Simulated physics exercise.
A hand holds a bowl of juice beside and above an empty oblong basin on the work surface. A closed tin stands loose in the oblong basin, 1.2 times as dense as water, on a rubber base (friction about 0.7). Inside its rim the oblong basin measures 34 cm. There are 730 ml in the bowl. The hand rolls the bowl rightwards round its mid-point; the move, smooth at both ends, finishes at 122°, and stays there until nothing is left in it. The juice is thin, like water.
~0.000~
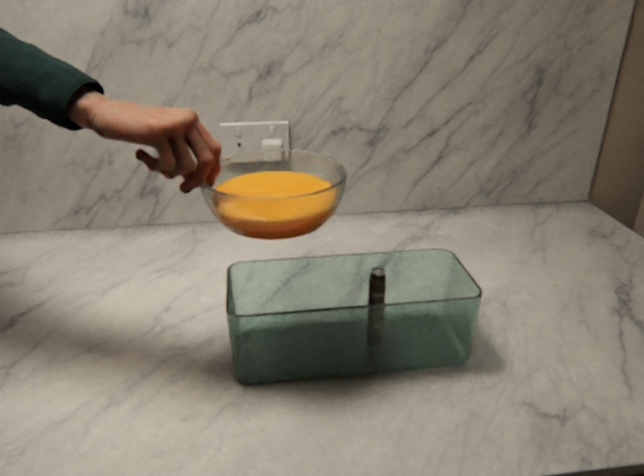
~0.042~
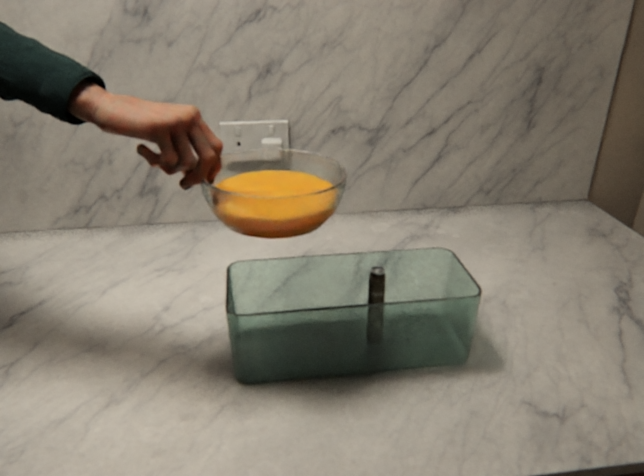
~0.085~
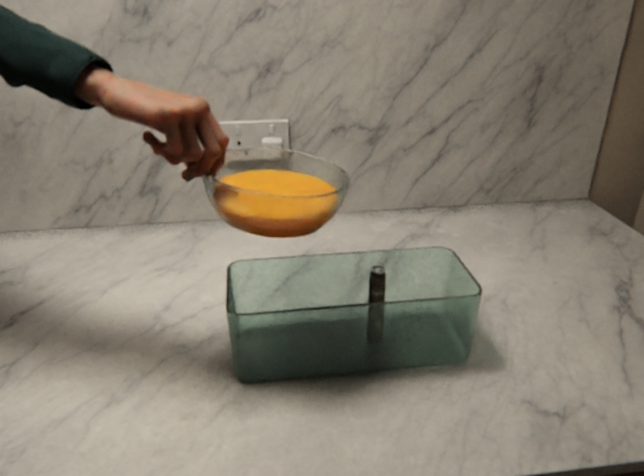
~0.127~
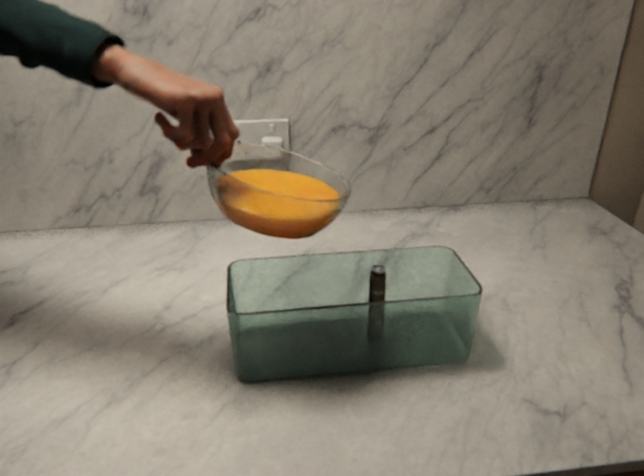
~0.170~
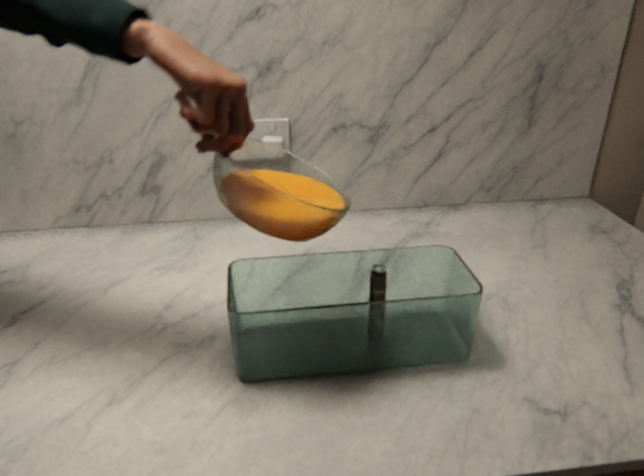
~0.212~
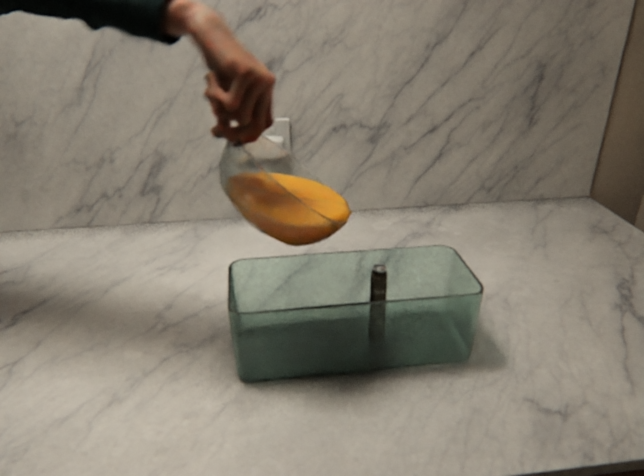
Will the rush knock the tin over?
The tin topples.
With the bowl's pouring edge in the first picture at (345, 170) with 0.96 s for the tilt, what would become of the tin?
Then it remains upright.
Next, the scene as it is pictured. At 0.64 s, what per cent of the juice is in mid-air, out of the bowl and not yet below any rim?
Near 6 in a hundred.
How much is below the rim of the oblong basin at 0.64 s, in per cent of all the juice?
Near 92 in a hundred.
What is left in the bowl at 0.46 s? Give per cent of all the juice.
Some 1 per cent.
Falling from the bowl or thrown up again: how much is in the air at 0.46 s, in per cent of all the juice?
Near 12 in a hundred.
Then, 0.46 s in, the tilt is 116° and 1 per cent is still to pour; the tin stands where it began.
Then, 0.64 s in, the tilt is 122° and 0 per cent is still to pour; the tin stands 3 cm from where it began.
Then, 0.83 s in, the tilt is 122° and 0 per cent is still to pour; the tin leans 18°.
Then, 1.04 s in, the tilt is 122° and 0 per cent is still to pour; the tin lies on its side.
Finally, the tin lies on its side.
